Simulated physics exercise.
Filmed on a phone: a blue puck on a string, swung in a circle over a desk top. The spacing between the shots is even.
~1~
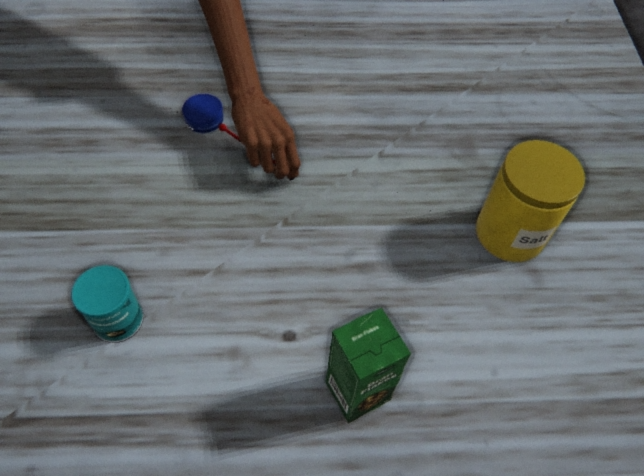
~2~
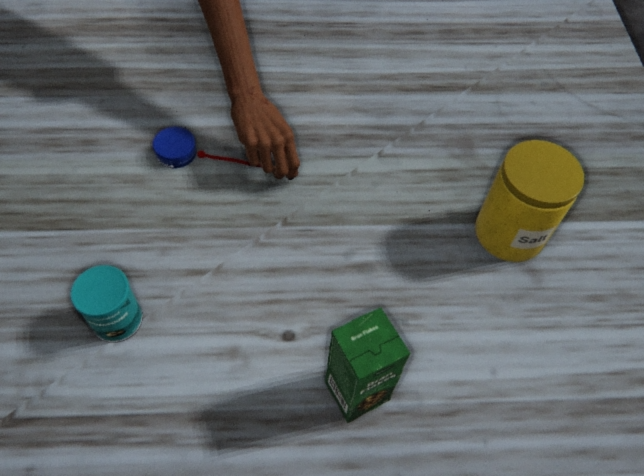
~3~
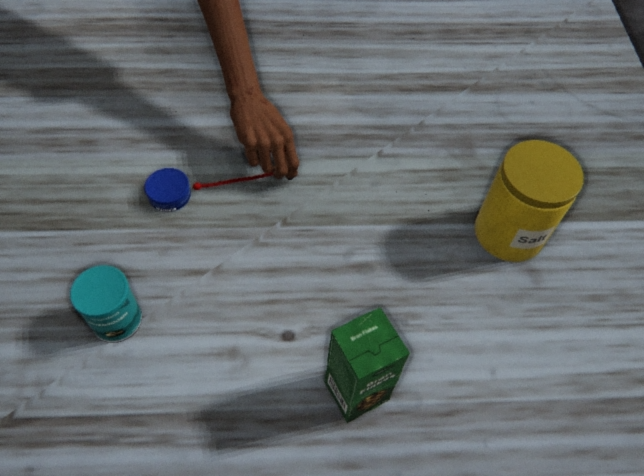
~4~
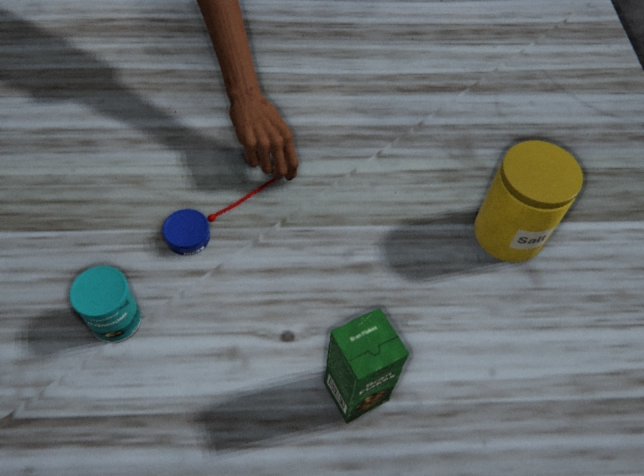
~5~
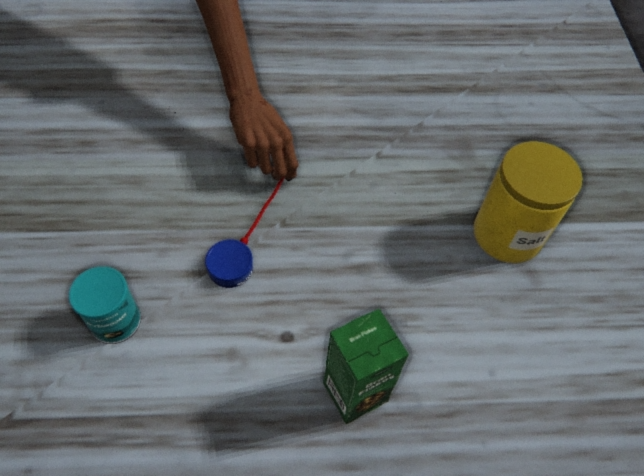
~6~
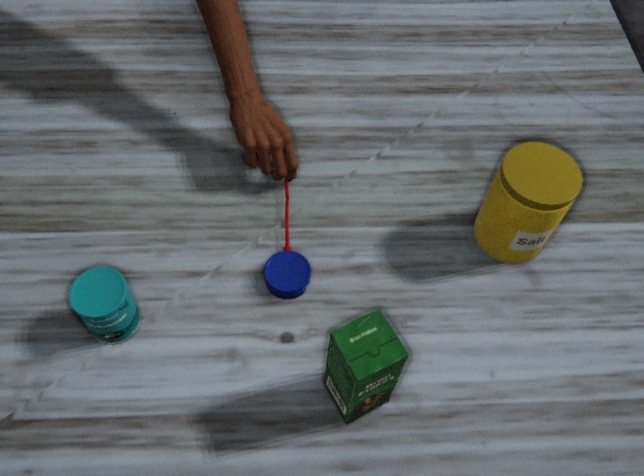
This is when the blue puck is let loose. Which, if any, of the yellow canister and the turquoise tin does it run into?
The yellow canister is run into; the turquoise tin is not run into.
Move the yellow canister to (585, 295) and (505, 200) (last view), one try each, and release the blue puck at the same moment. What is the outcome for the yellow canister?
In the first case it is spared; in the second case it takes a knock.
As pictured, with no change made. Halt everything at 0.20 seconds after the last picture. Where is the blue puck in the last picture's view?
Close to (464, 244).
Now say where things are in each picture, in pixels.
In the first frame, blue puck (202, 108); yellow canister (545, 170); turquoise tin (100, 290); green carton (371, 341).
In the second frame, blue puck (174, 142).
In the third frame, blue puck (167, 185).
In the fourth frame, blue puck (186, 228).
In the fifth frame, blue puck (229, 259).
In the sixth frame, blue puck (288, 270); yellow canister (543, 172); turquoise tin (98, 291); green carton (369, 343); going round anticlockwise.
Then, 0.08 s after the last picture, puck near (399, 257).
Then, 0.20 s after the last picture, puck near (464, 244); yellow canister pushed aside.
At rest, puck near (463, 246); yellow canister pushed aside. The yellow canister takes the knock and the turquoise tin stays untouched.
